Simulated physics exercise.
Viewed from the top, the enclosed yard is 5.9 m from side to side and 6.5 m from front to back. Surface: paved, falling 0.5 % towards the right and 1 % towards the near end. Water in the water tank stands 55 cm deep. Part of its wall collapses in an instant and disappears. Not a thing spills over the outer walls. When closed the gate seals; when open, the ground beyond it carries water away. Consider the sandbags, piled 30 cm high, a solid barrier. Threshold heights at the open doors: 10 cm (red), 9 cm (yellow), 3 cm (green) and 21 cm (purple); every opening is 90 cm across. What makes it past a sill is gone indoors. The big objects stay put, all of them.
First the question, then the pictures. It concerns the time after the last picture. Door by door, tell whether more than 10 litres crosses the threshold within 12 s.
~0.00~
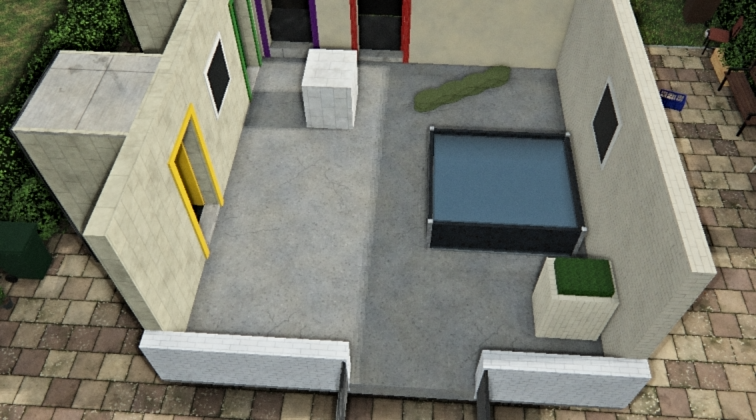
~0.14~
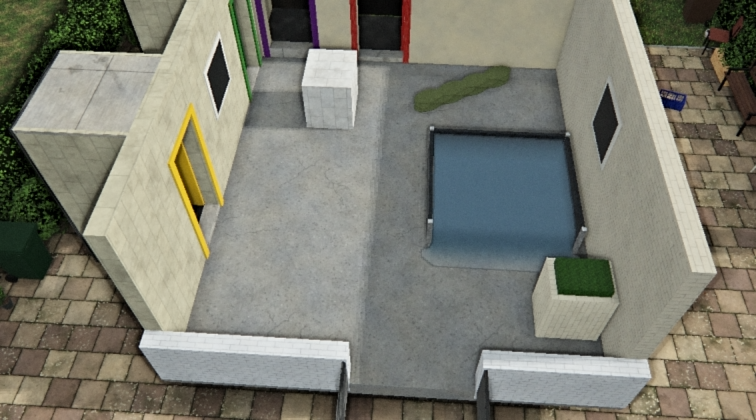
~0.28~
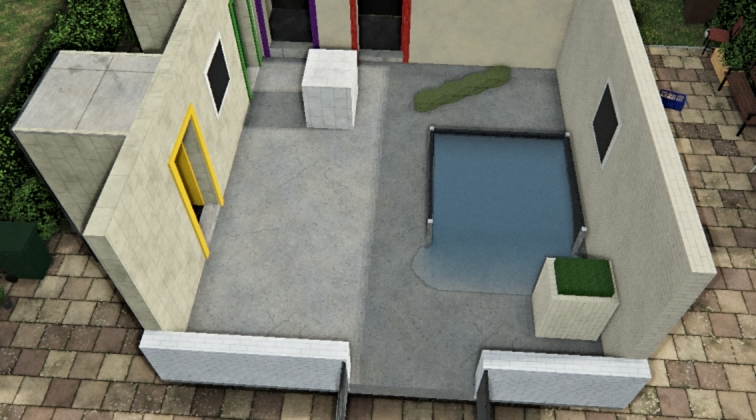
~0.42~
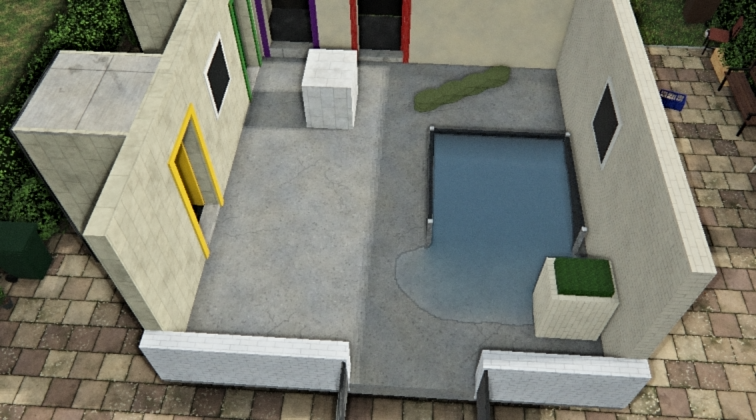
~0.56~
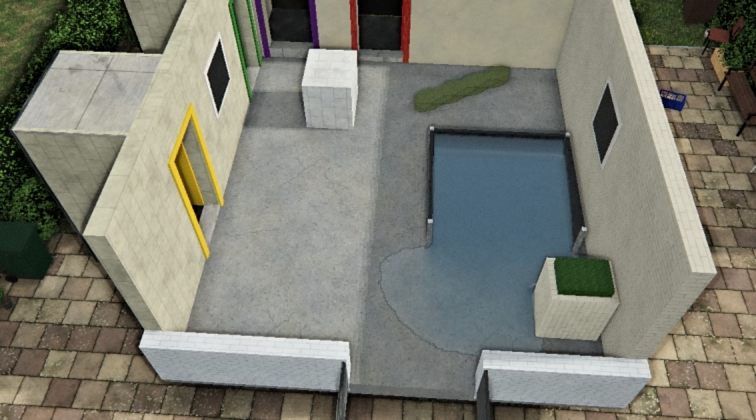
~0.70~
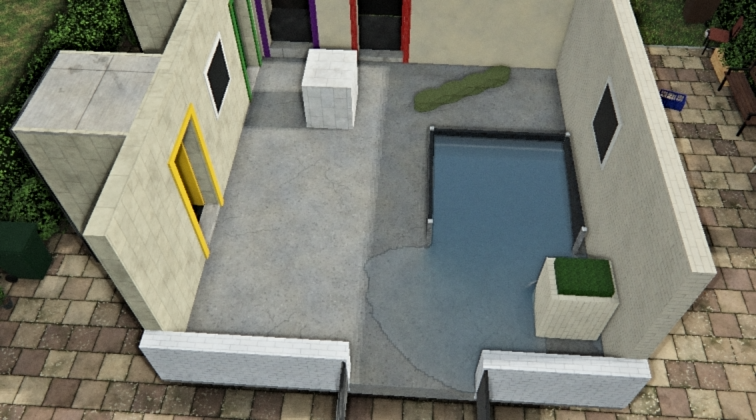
Red door - no, yellow door - no, green door - no, purple door - no.
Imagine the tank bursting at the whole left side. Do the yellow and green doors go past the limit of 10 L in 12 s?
With respect to that limit, yellow ends up outside it, green ends up outside it.
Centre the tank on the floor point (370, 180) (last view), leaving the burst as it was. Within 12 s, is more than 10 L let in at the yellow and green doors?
For the yellow door, the amount is acceptable; for the green door, the amount is too high.
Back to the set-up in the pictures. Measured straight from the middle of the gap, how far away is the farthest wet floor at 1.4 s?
Some 3.2 metres from the gap.
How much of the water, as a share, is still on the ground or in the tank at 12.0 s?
About 52 percent of the water remains.
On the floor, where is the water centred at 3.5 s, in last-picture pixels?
Roughly (488, 266) in the last picture.
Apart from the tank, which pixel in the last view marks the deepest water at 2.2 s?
That would be near pixel (594, 345).
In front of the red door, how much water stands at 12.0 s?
Roughly 1.0 centimetres.
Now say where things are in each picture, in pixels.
The water tank at (502, 180) is whole and still, 55 cm deep, in the first picture.
The front is at (425, 250), 1.2 m from the gap at (502, 241); 0.5 m2 of floor is under water; 55 cm left at the back of the water tank, in the second picture.
The front is at (417, 266), 1.4 m from the gap at (502, 242); 1.6 m2 of floor is under water; 55 cm left at the back of the water tank, in the third picture.
The front is at a hidden place, 1.6 m from the gap at (501, 243); 2.7 m2 of floor is under water; 55 cm left at the back of the water tank, in the fourth picture.
Water pours out at (501, 243) and has run 1.9 m, to (427, 335); typically 9 cm deep outside, 50 cm at the water tank's back, in the fifth picture.
The front is at a hidden place, 2.3 m from the gap at (501, 244); 4.9 m2 of floor is under water; 46 cm left at the back of the water tank, in the sixth picture.
After 1.4 s water covers 20 % of the floor and is deepest (42 cm) near (550, 298); red door not reached, yellow door not reached, green door not reached, purple door not reached.
After 2.2 s water covers 25 % of the floor and is deepest (40 cm) near (594, 345); red door not reached, yellow door not reached, green door not reached, purple door not reached.
After 3.5 s water covers 35 % of the floor and is deepest (24 cm) near (600, 382); red door not reached, yellow door not reached, green door not reached, purple door not reached.
After 7.0 s water covers 60 % of the floor and is deepest (12 cm) near (180, 355); red door 1 cm at the sill, 0 L in, yellow door 6 cm at the sill, 0 L in, green door not reached, purple door not reached.
After 12.0 s water covers 90 % of the floor and is deepest (8 cm) near (573, 380); red door 1 cm at the sill, 0 L in, yellow door 2 cm at the sill, 0 L in, green door 3 cm at the sill, 1 L in, purple door 3 cm at the sill, 0 L in.
